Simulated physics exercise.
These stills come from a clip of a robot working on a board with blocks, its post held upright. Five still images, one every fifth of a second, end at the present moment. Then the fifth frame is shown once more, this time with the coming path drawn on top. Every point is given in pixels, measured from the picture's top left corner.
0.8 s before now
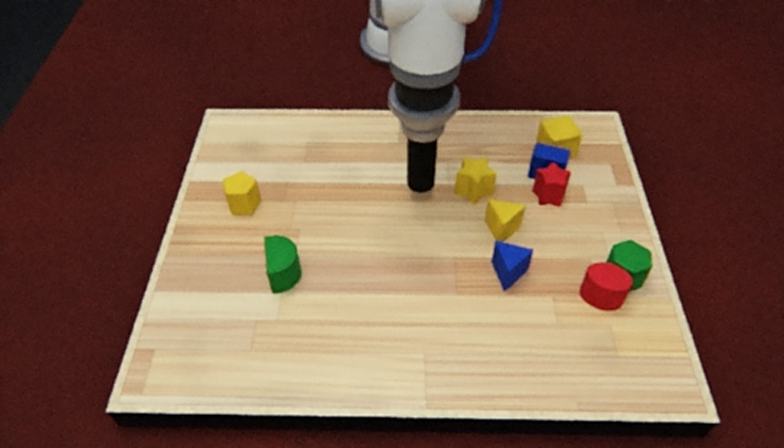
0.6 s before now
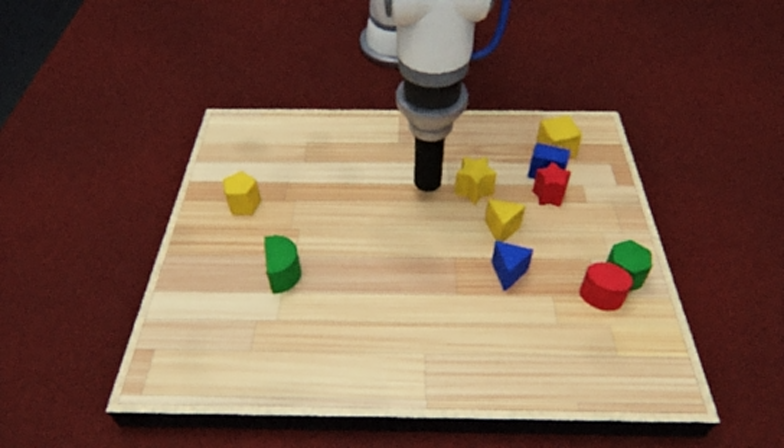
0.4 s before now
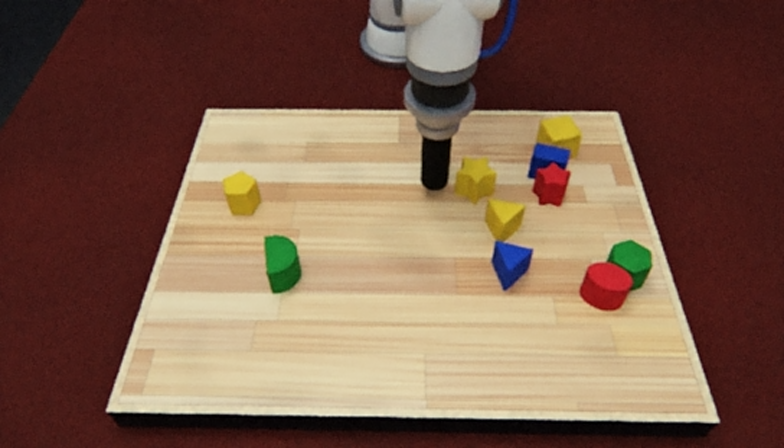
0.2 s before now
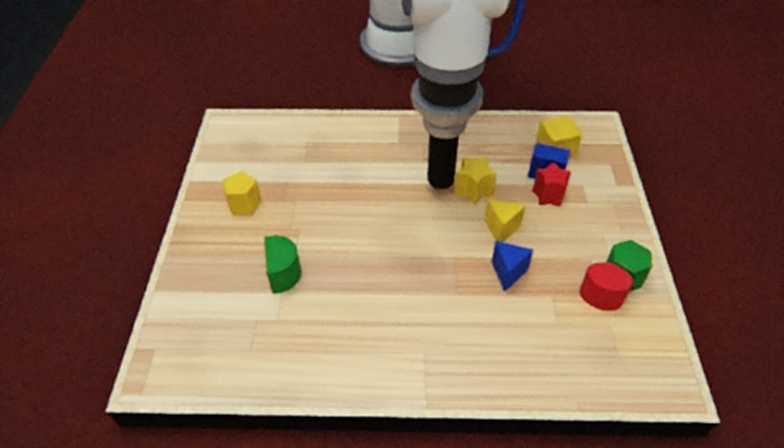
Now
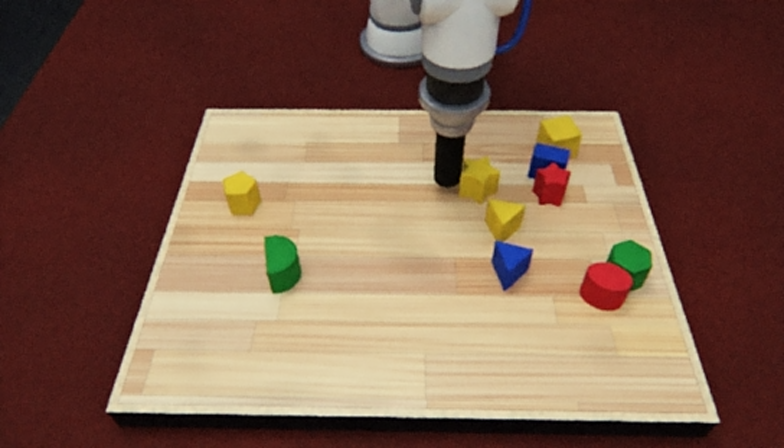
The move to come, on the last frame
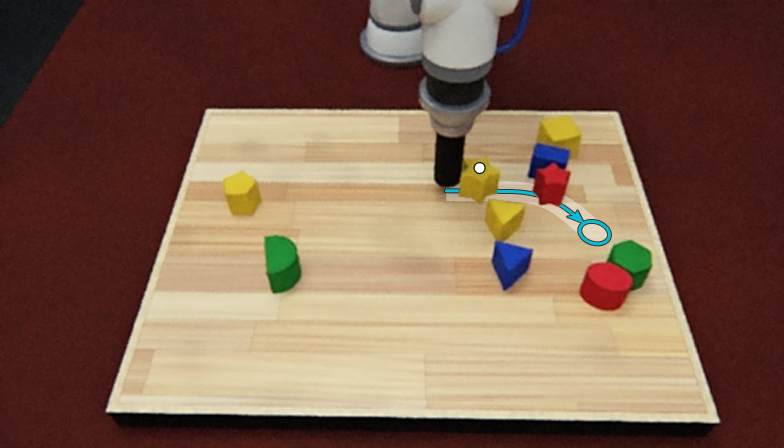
On a wooden board, a robot arm slides right and slightly nudges a yellow star-shaped block.
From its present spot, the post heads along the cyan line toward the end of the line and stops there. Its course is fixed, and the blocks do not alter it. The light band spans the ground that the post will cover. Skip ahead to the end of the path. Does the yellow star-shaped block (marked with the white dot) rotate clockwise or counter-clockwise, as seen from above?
I'd predict that, seen from above, the yellow star-shaped block rotates counter-clockwise.
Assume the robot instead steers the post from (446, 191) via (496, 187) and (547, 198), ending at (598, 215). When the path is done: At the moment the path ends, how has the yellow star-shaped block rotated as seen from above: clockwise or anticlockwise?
In a top view, it turns counterclockwise.
Path on the board, from (446, 191) via (499, 191) and (552, 200), ending at (595, 232); the dot is on the yellow star-shaped block.
On the path given first. One third of the way, post (503, 179); yellow star-shaped block (533, 167), turned 20° anticlockwise; blue rectangular block (554, 152); red star-shaped block (568, 176), turned 20° clockwise.
Two thirds of the way, post (556, 188); yellow star-shaped block (576, 165), turned 55° anticlockwise; blue rectangular block (584, 147); red star-shaped block (608, 178), turned 50° clockwise; yellow square piece (568, 124), turned 25° anticlockwise.
At the end, post (599, 220); yellow star-shaped block (581, 167), turned 70° anticlockwise; blue rectangular block (584, 147); red star-shaped block (611, 178), turned 60° clockwise; yellow square piece (568, 124), turned 25° anticlockwise.
